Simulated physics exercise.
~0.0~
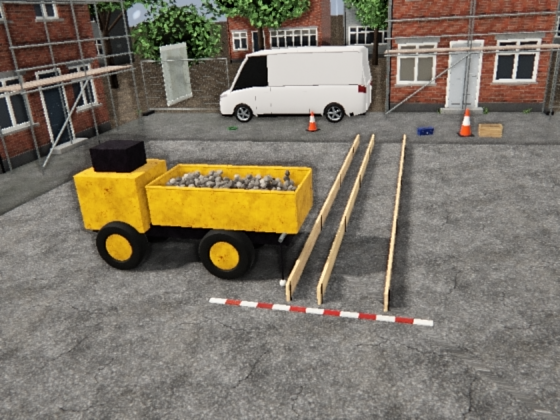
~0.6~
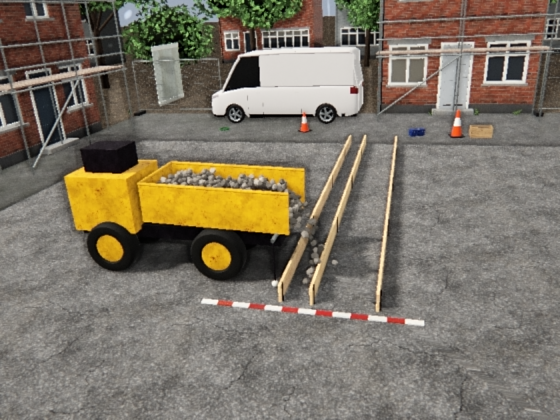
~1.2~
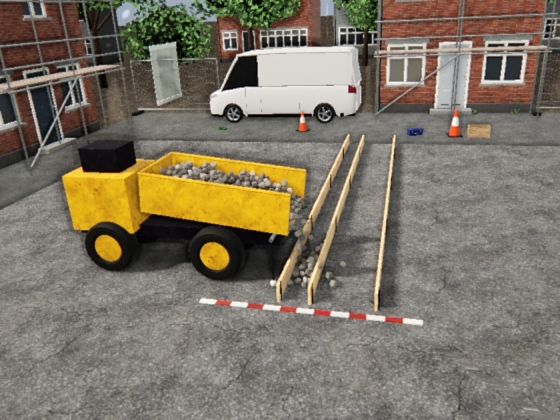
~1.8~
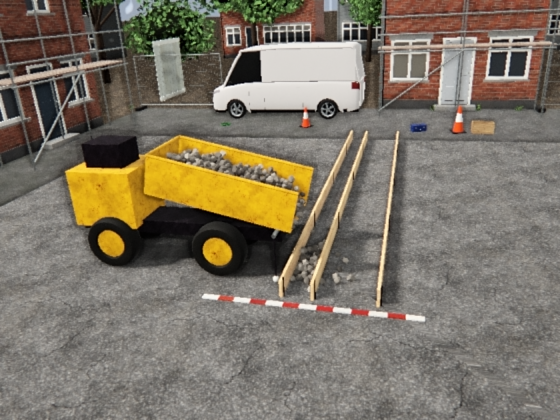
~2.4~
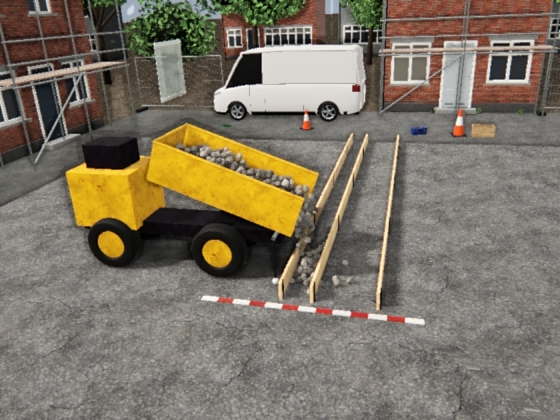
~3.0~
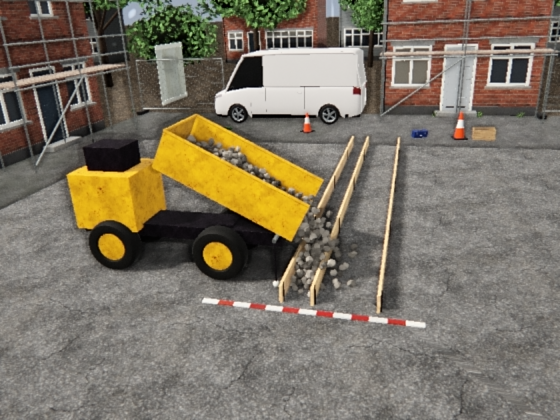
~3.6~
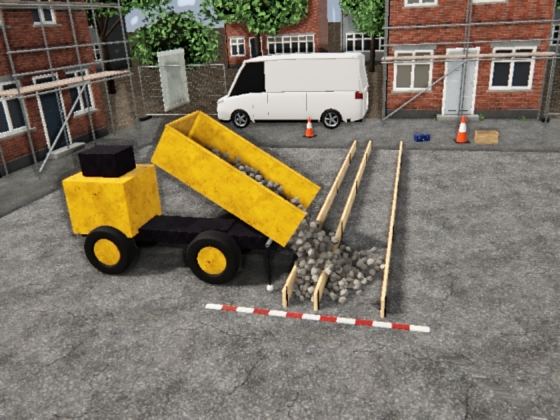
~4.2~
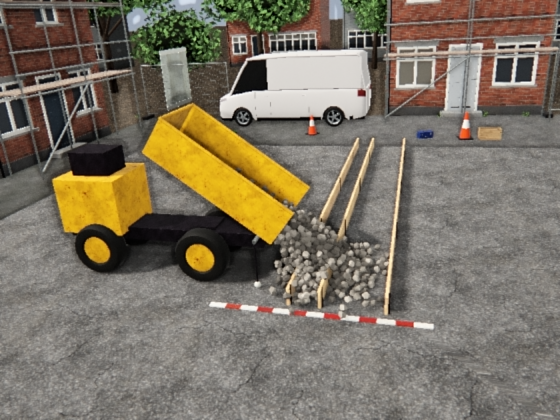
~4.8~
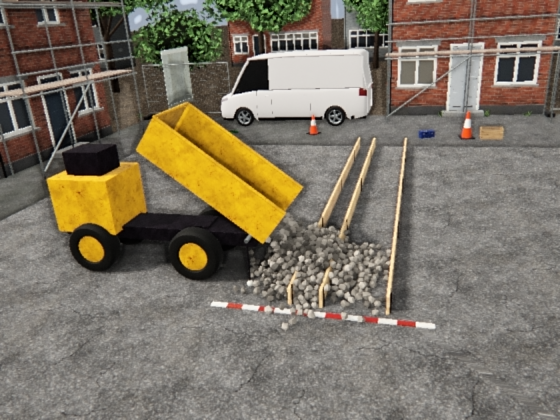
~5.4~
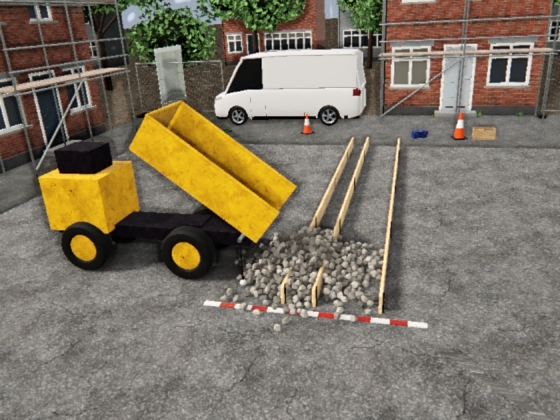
A yellow toy-like tipper truck with a black block on its cab stands at the left of a grey yard, seen from above and to the side, its skip full of grey stones. Three upright planks and a red-and-white striped staff lie to its right, with a white van, orange cones and scaffolded brick houses behind. The skip begins to tilt, and a few stones trickle between the planks. As it rises steeply, the stones pour out in a growing heap, and the truck edges left. Finally the skip stays raised and empty, the stones spread around the planks' near ends.
